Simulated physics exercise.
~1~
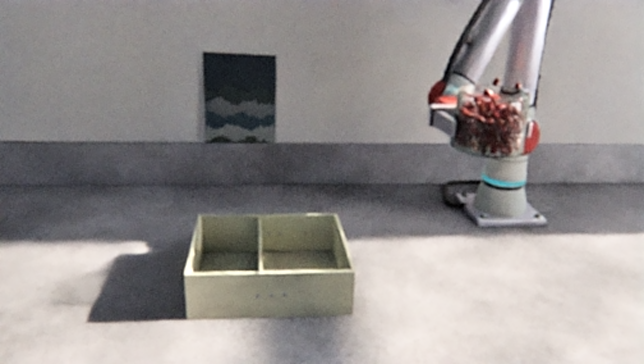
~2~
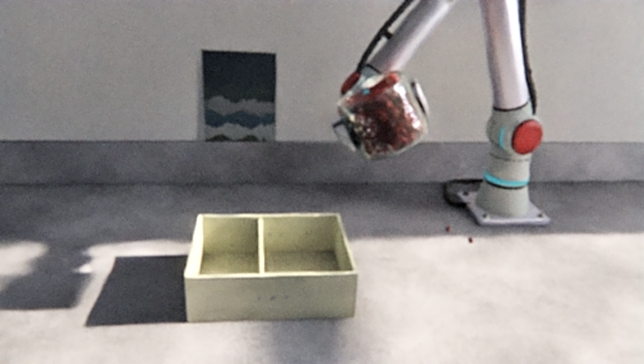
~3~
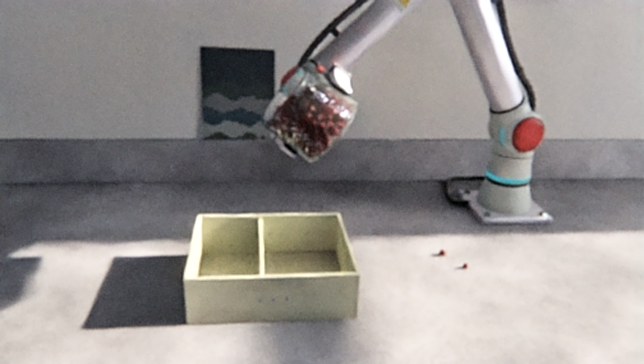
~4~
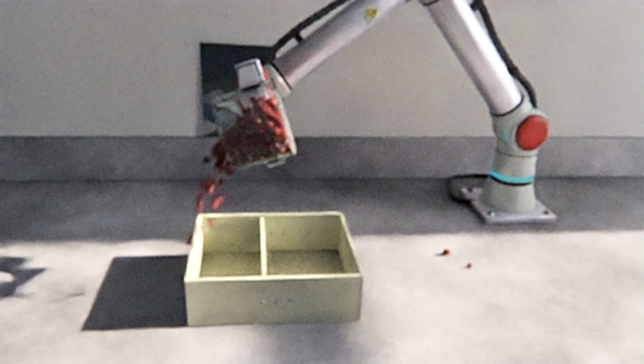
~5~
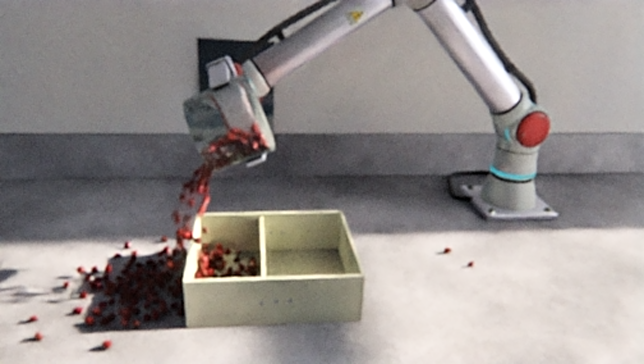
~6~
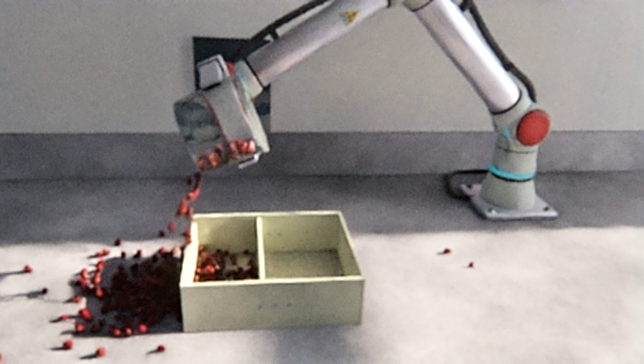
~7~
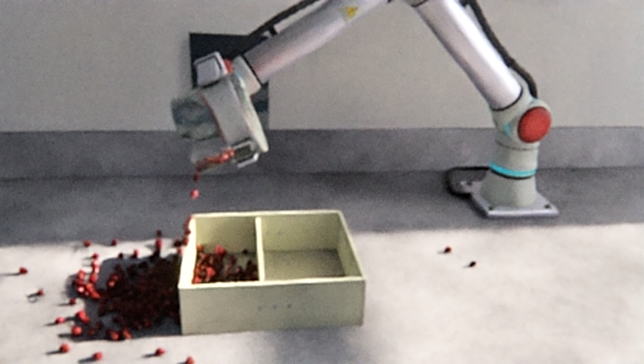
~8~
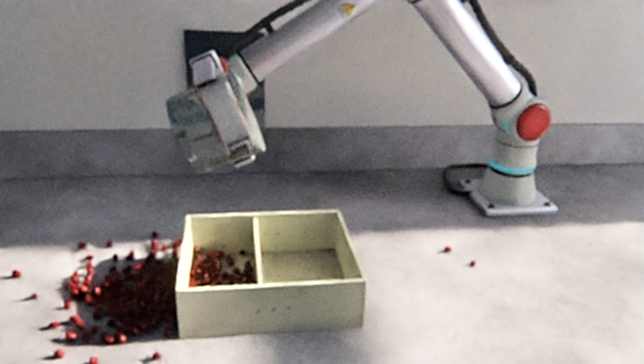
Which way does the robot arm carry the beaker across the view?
The robot arm carries the beaker to the left.
